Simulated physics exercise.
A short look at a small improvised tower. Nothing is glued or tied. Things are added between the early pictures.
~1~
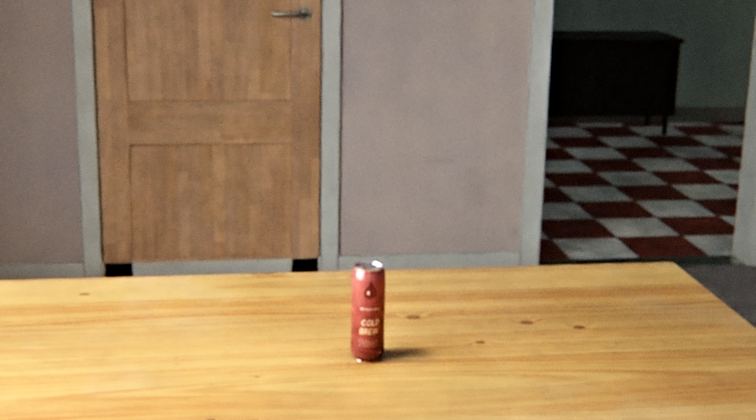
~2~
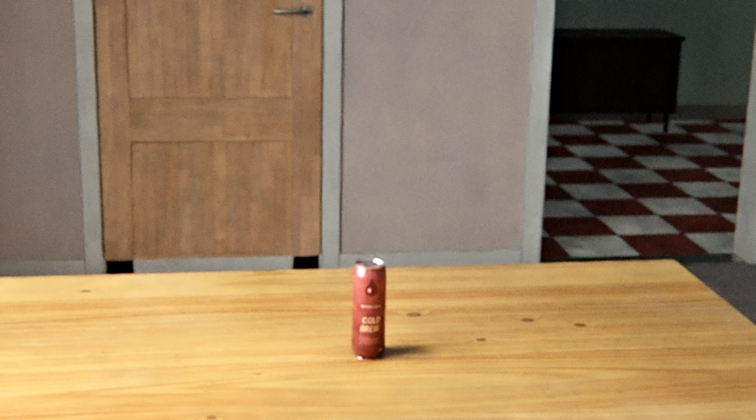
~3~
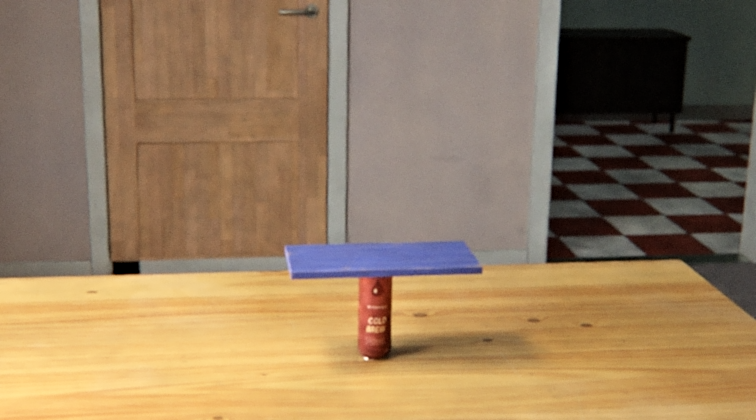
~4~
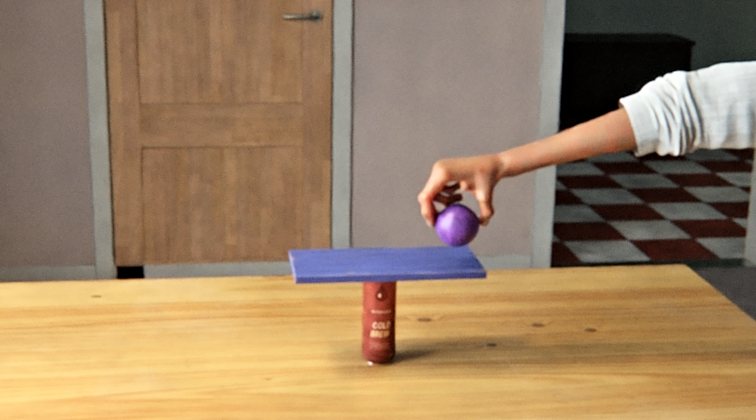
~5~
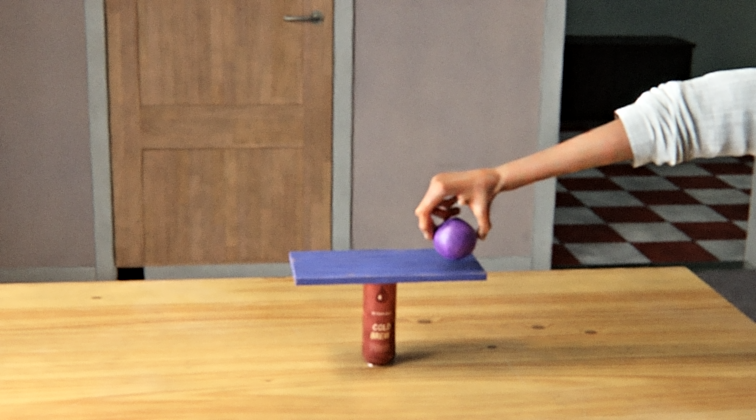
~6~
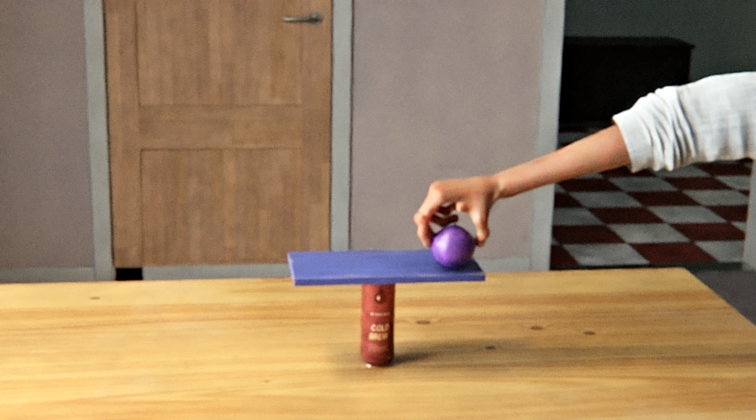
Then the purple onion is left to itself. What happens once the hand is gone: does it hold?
As it turns out, it gives way.
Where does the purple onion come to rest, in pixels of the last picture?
Near (491, 350).
Then, 0.40 s later than the last frame, purple onion now fallen; blue board tilted by 71°.
Then, 1.10 s later than the last frame, blue board on its side.
Then, 1.80 s later than the last frame, blue board now fallen; red can tilted by 36°.
Then, 2.00 s later than the last frame, red can now fallen.
When it is over, fallen, red can, purple onion and blue board. End places, in pixels of the last picture, purple onion near (491, 350). The stack loses its balance.
